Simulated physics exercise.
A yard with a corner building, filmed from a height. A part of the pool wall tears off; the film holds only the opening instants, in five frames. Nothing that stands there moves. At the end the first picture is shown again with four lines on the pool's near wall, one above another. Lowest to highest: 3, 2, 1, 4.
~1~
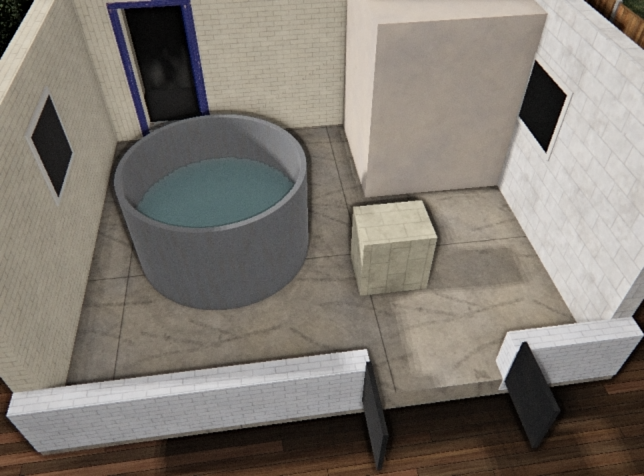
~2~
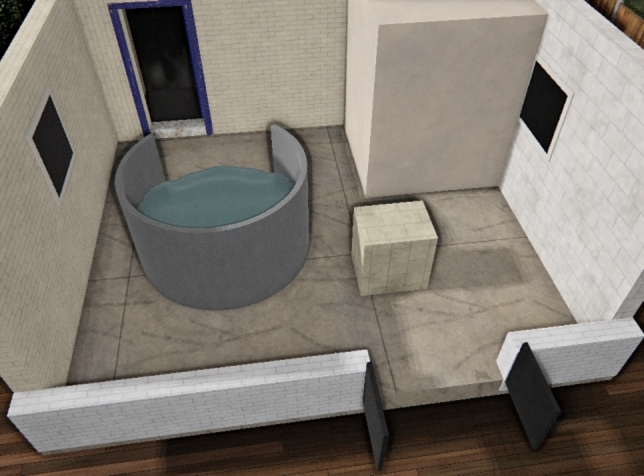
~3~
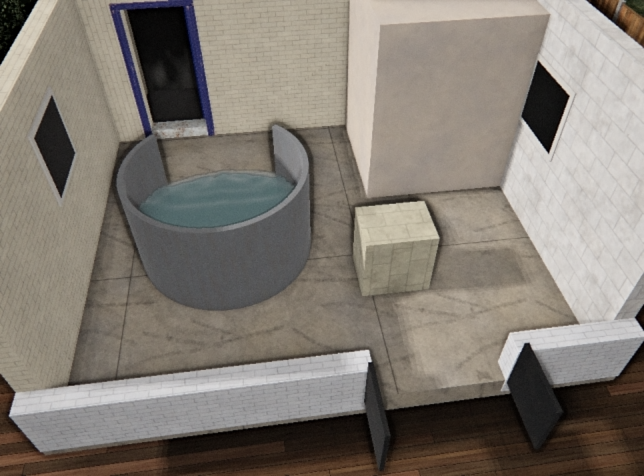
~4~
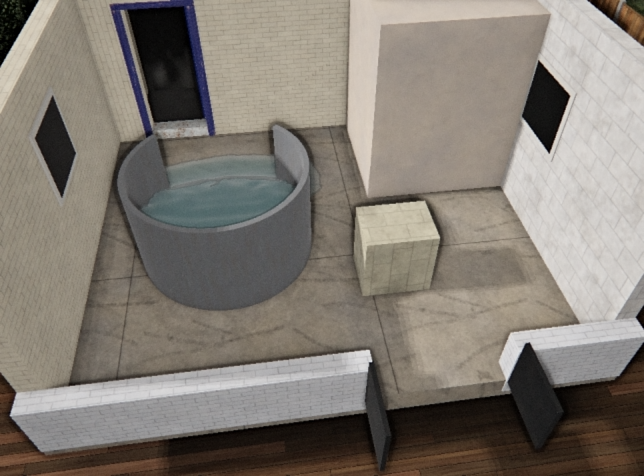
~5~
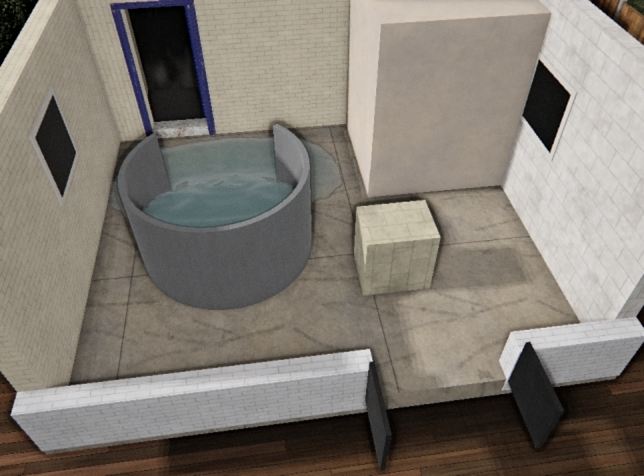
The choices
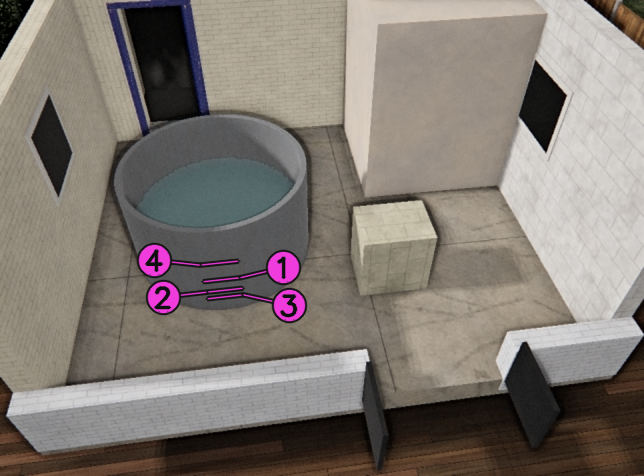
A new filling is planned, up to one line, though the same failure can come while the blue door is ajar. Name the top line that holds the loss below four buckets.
Line 2.
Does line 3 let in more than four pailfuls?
No, not at all.
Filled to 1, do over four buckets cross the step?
Yes.
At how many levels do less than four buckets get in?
Two of the four.
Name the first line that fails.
1 it is.
On the marked copy, 1 at (222, 279); 2 at (224, 290); 3 at (225, 296); 4 at (218, 263); from the bottom up 3, 2, 1, 4.
Choosing 1, about 10 bucketfuls get in.
Choosing 2, a bucket or two gets in.
Choosing 3, nothing gets over.
Choosing 4, dozens of bucketfuls pour in.
